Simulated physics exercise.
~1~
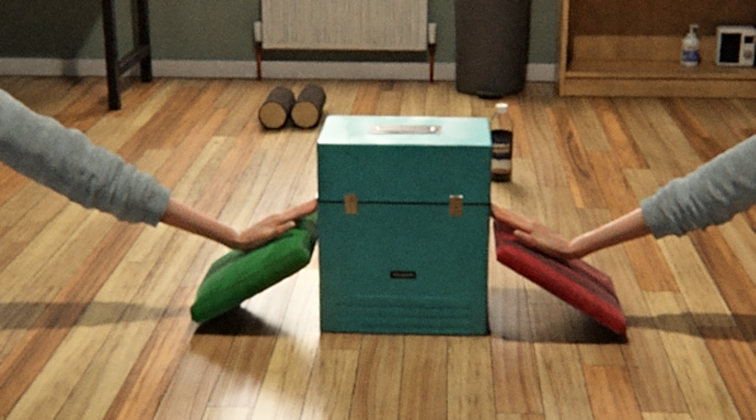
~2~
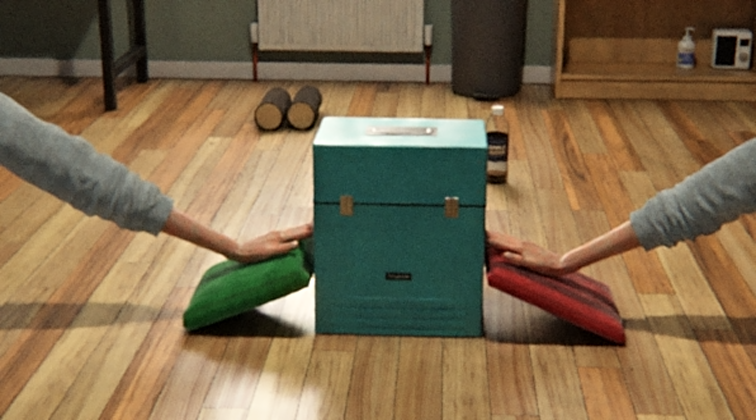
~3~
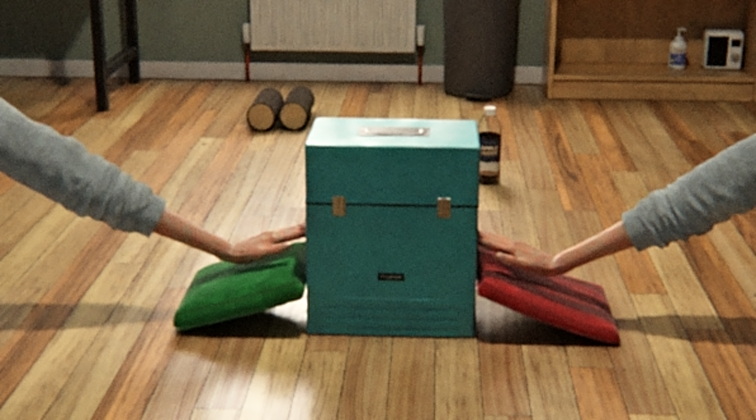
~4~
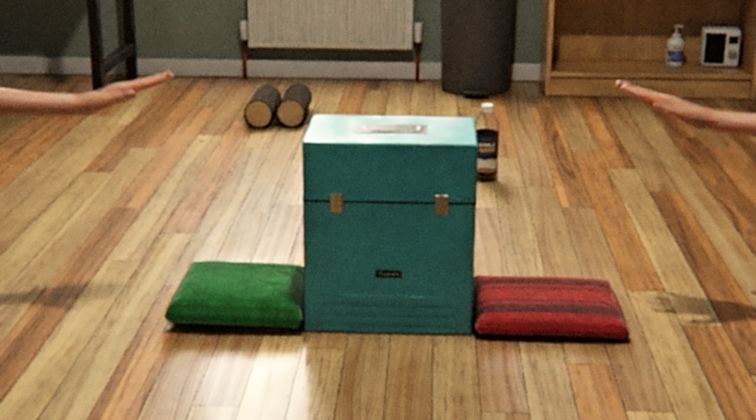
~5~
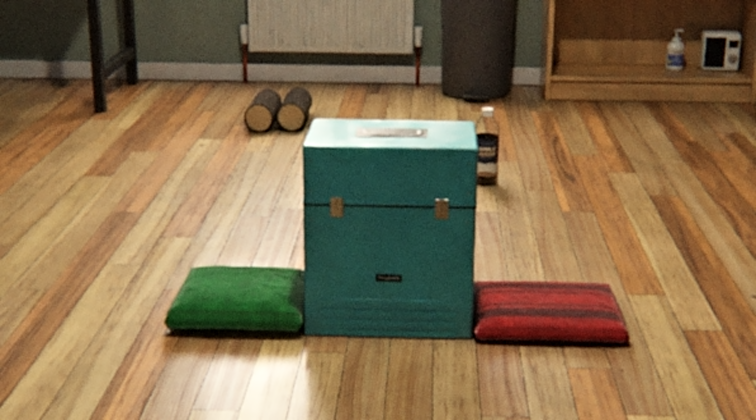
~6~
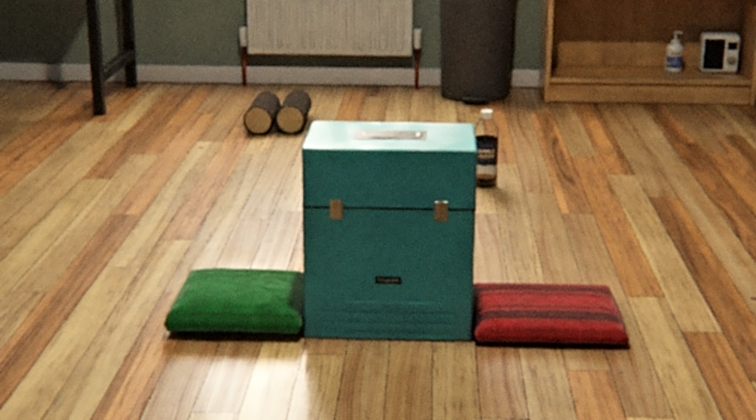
A green cushion and a red seat pad, held leaning against either side of a turquoise chest by two hands, sank lower, then slid down flat as the hands let go and drew away, and both stayed lying on the wooden floor beside it.
